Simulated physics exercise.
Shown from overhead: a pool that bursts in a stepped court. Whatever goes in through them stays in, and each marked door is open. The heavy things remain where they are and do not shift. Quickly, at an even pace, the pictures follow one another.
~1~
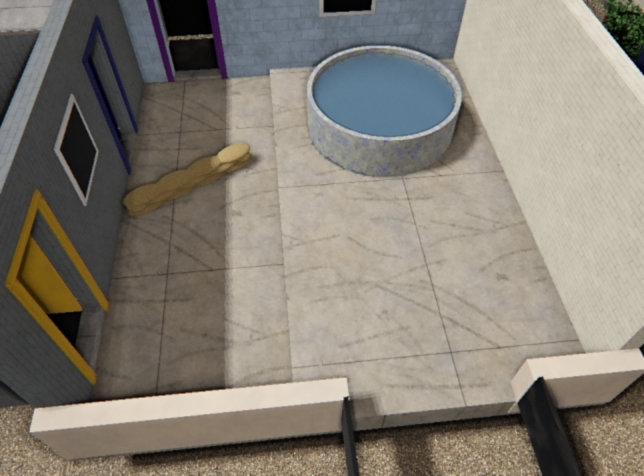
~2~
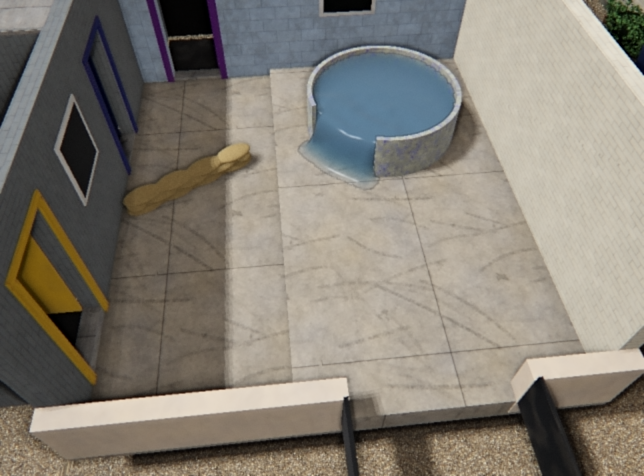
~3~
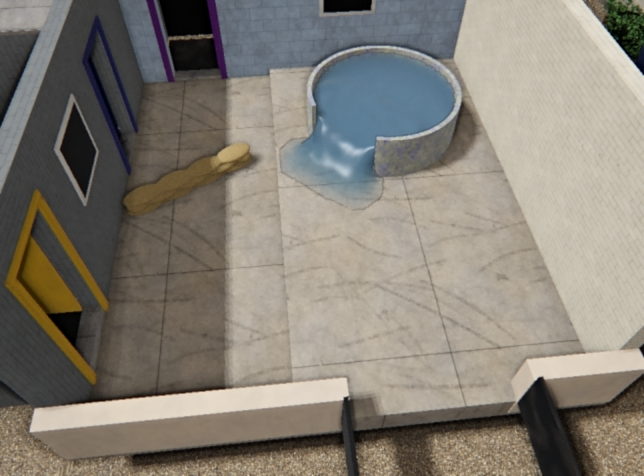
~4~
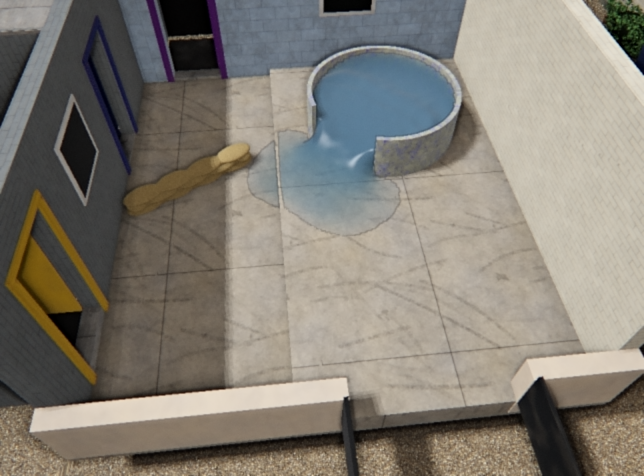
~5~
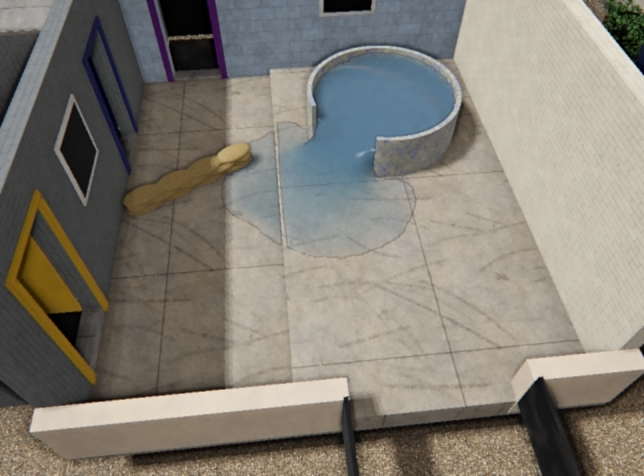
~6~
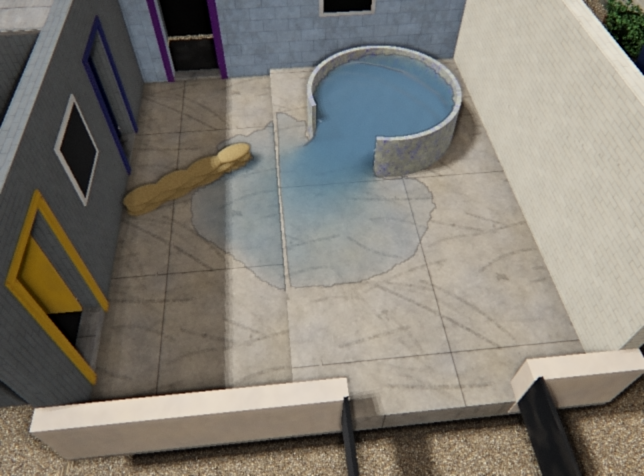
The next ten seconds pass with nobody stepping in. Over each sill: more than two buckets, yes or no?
Blue door: No, not more; yellow door: Yes, more; purple door: No, not more.
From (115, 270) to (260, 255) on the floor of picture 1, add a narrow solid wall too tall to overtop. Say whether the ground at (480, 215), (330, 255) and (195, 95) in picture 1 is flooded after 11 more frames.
Taking the points in order - unwetted, wetted, unwetted.
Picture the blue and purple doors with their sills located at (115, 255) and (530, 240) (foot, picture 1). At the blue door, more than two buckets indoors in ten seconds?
My reading: Blue door lets more in.
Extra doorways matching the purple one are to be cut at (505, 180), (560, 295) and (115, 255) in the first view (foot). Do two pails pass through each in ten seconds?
First falls short, then falls short, then tops the limit.
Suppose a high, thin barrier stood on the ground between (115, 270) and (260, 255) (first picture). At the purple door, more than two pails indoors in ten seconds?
With that change, the purple door exceeds the limit.
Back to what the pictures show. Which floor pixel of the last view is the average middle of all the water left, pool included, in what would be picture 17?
I'd put my finger on (313, 189).
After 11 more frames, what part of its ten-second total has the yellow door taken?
I make it 5 per cent.
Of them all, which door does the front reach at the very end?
It's the one in purple.
A moment on, water covers 40 % of the floor; the blue door not reached, the yellow door wet at the sill, nothing in, the purple door not reached.
Next, water covers 45 % of the floor; the blue door not reached, the yellow door under two buckets in, the purple door not reached.
Then, water covers 50 % of the floor; the blue door wet at the sill, nothing in, the yellow door over two buckets in, the purple door wet at the sill, nothing in.
Later, water covers 55 % of the floor; the blue door wet at the sill, nothing in, the yellow door over two buckets in, the purple door wet at the sill, nothing in.
In the end, water covers 70 % of the floor; the blue door wet at the sill, nothing in, the yellow door over two buckets in, the purple door under two buckets in.
